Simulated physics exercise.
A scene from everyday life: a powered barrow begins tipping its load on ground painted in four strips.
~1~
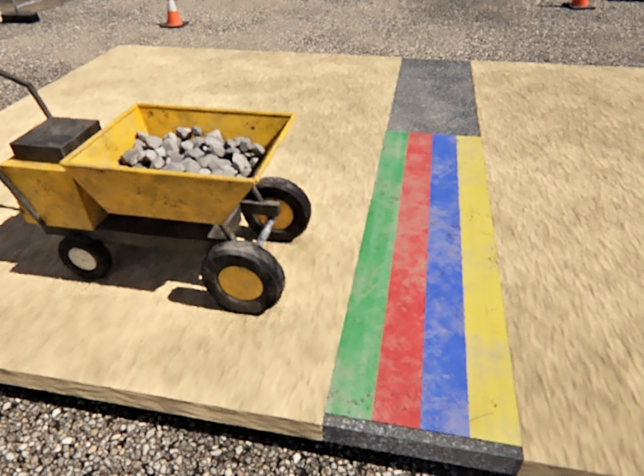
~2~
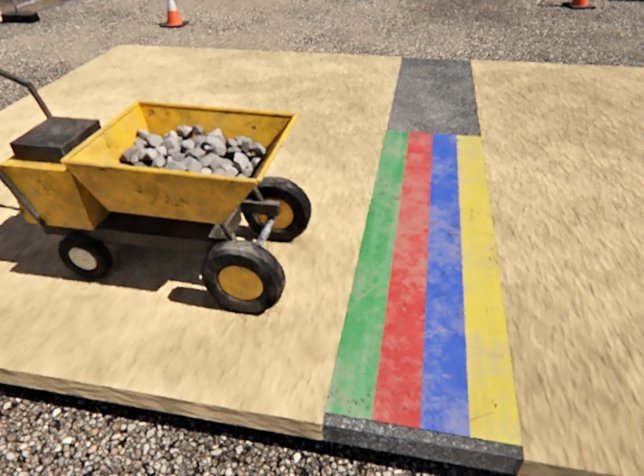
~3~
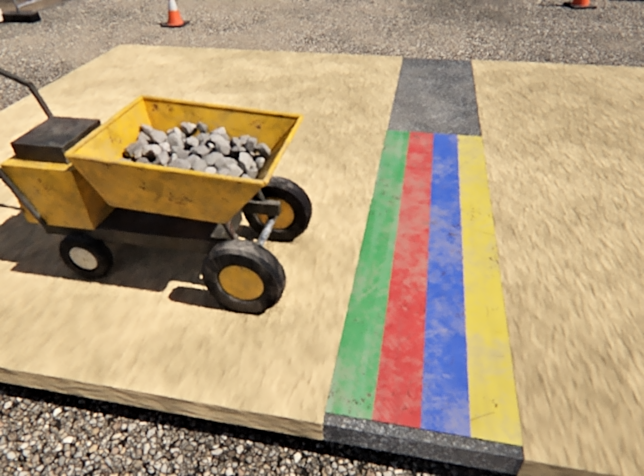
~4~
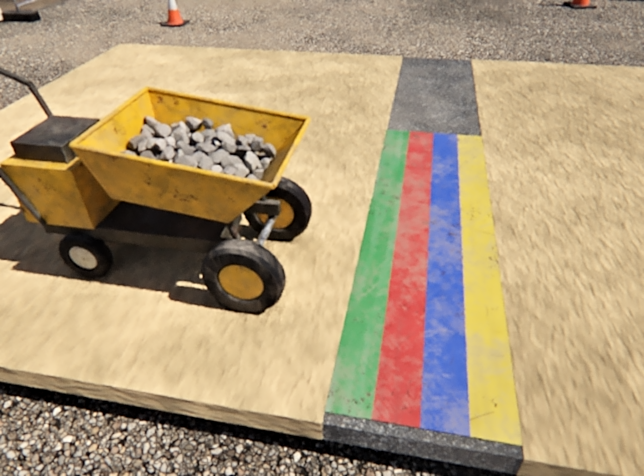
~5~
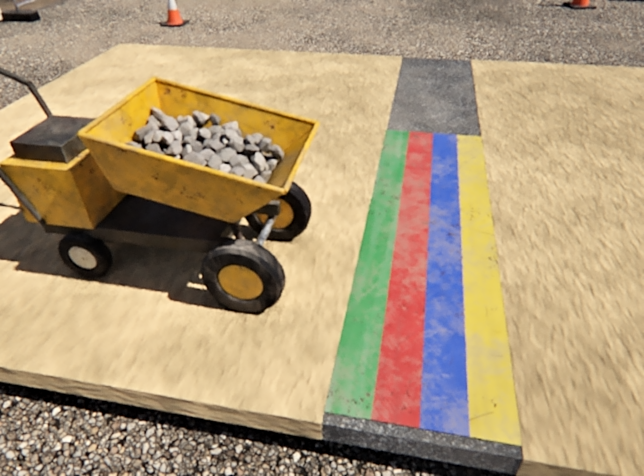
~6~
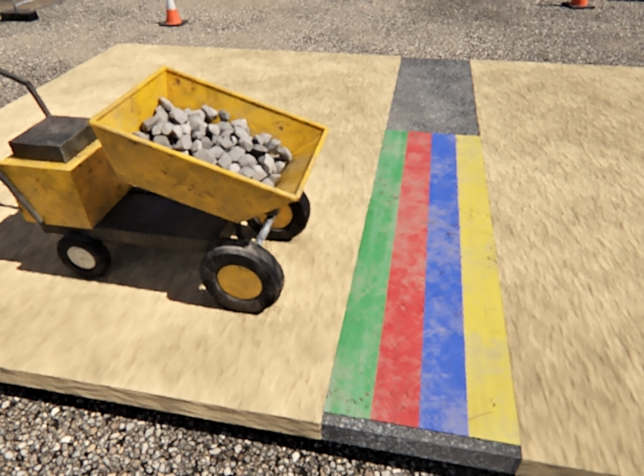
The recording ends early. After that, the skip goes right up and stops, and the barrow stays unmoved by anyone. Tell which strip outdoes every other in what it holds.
The red strip holds the most.
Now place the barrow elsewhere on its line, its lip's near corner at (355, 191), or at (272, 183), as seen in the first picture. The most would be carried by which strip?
For the first spot it is the strip in yellow, for the second the red one.
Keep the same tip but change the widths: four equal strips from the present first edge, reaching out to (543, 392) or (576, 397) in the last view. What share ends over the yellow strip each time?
The first comes to 10 per cent and the second to 0 per cent.
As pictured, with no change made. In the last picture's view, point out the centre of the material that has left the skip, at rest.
Near pixel (411, 281).
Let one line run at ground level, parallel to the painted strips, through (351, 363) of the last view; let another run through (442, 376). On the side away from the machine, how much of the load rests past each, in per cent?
Respectively 90 and 20 %.
Soon, skip tipped steeply; all in the skip.
A while on, skip tipped right over; most in the skip; a stray few over the green strip; a small part over the red strip; a stray few over the blue strip; a stray few falling.
Towards the end, skip tipped right over; a small part in the skip; a small part over the green strip; about a third over the red strip; about a quarter over the blue strip; a small part over the yellow strip; a stray few off the paint.
Finally, skip tipped right over; a stray few in the skip; about a quarter over the green strip; about a third over the red strip; about a quarter over the blue strip; a small part over the yellow strip; a stray few off the paint.
